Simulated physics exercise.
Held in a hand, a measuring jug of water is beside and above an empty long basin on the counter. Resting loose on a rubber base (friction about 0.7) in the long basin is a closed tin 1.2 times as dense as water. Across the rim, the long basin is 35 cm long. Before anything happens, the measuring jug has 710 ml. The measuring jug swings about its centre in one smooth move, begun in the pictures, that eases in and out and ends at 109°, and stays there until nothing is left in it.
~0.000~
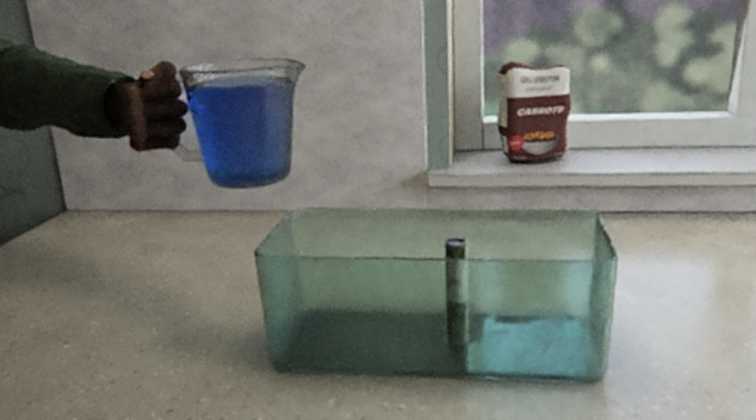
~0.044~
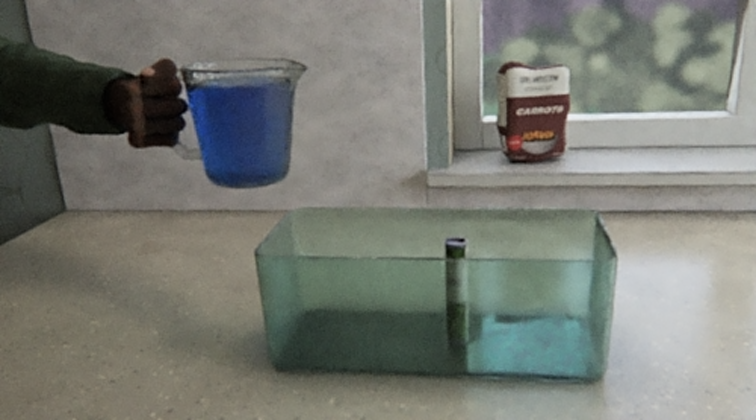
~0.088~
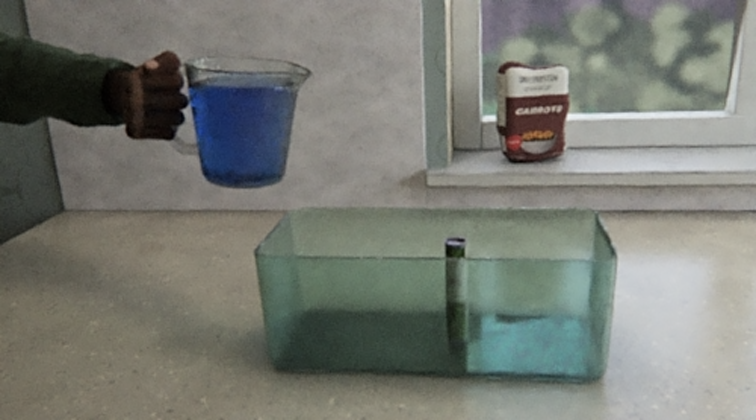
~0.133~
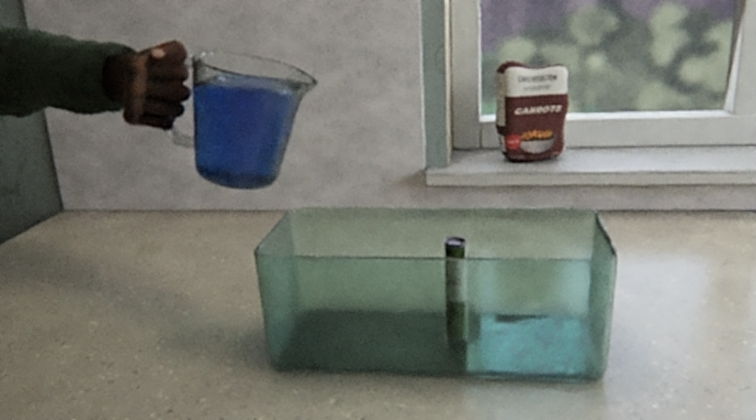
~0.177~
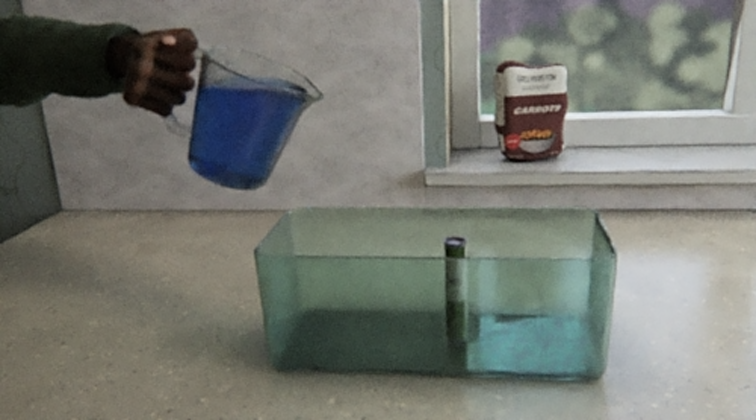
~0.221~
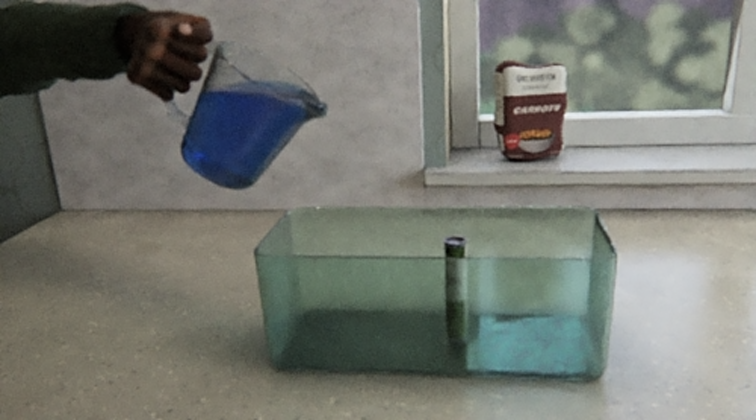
The clip opens on a hand holding a measuring jug of blue water upright at the left, above a greenish see-through basin on a counter, with a red-and-white packet on the windowsill. The hand then tilts the jug rightward, slowly, then further, until the water reaches its spout.
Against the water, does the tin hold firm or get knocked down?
It is not upset.
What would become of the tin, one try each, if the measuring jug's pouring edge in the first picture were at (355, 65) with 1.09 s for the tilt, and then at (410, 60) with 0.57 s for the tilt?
First it goes over; then it topples.
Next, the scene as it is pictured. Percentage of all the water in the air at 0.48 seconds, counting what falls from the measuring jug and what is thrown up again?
Roughly 22 percent.
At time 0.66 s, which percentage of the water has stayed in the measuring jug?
Close to 7 in a hundred.
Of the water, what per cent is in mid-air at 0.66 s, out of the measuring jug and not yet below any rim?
I'd say some 7 per cent is in the air.
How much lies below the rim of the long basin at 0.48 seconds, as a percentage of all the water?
About 32 per cent.
By 0.48 s the tilt is 102° and 45 per cent is still to pour; the tin stands where it began.
By 0.66 s the tilt is 109° and 7 per cent is still to pour; the tin stands where it began.
By 0.86 s the tilt is 109° and 0 per cent is still to pour; the tin stands where it began.
By 1.07 s the tilt is 109° and 0 per cent is still to pour; the tin stands where it began.
At rest the tin stands where it began.
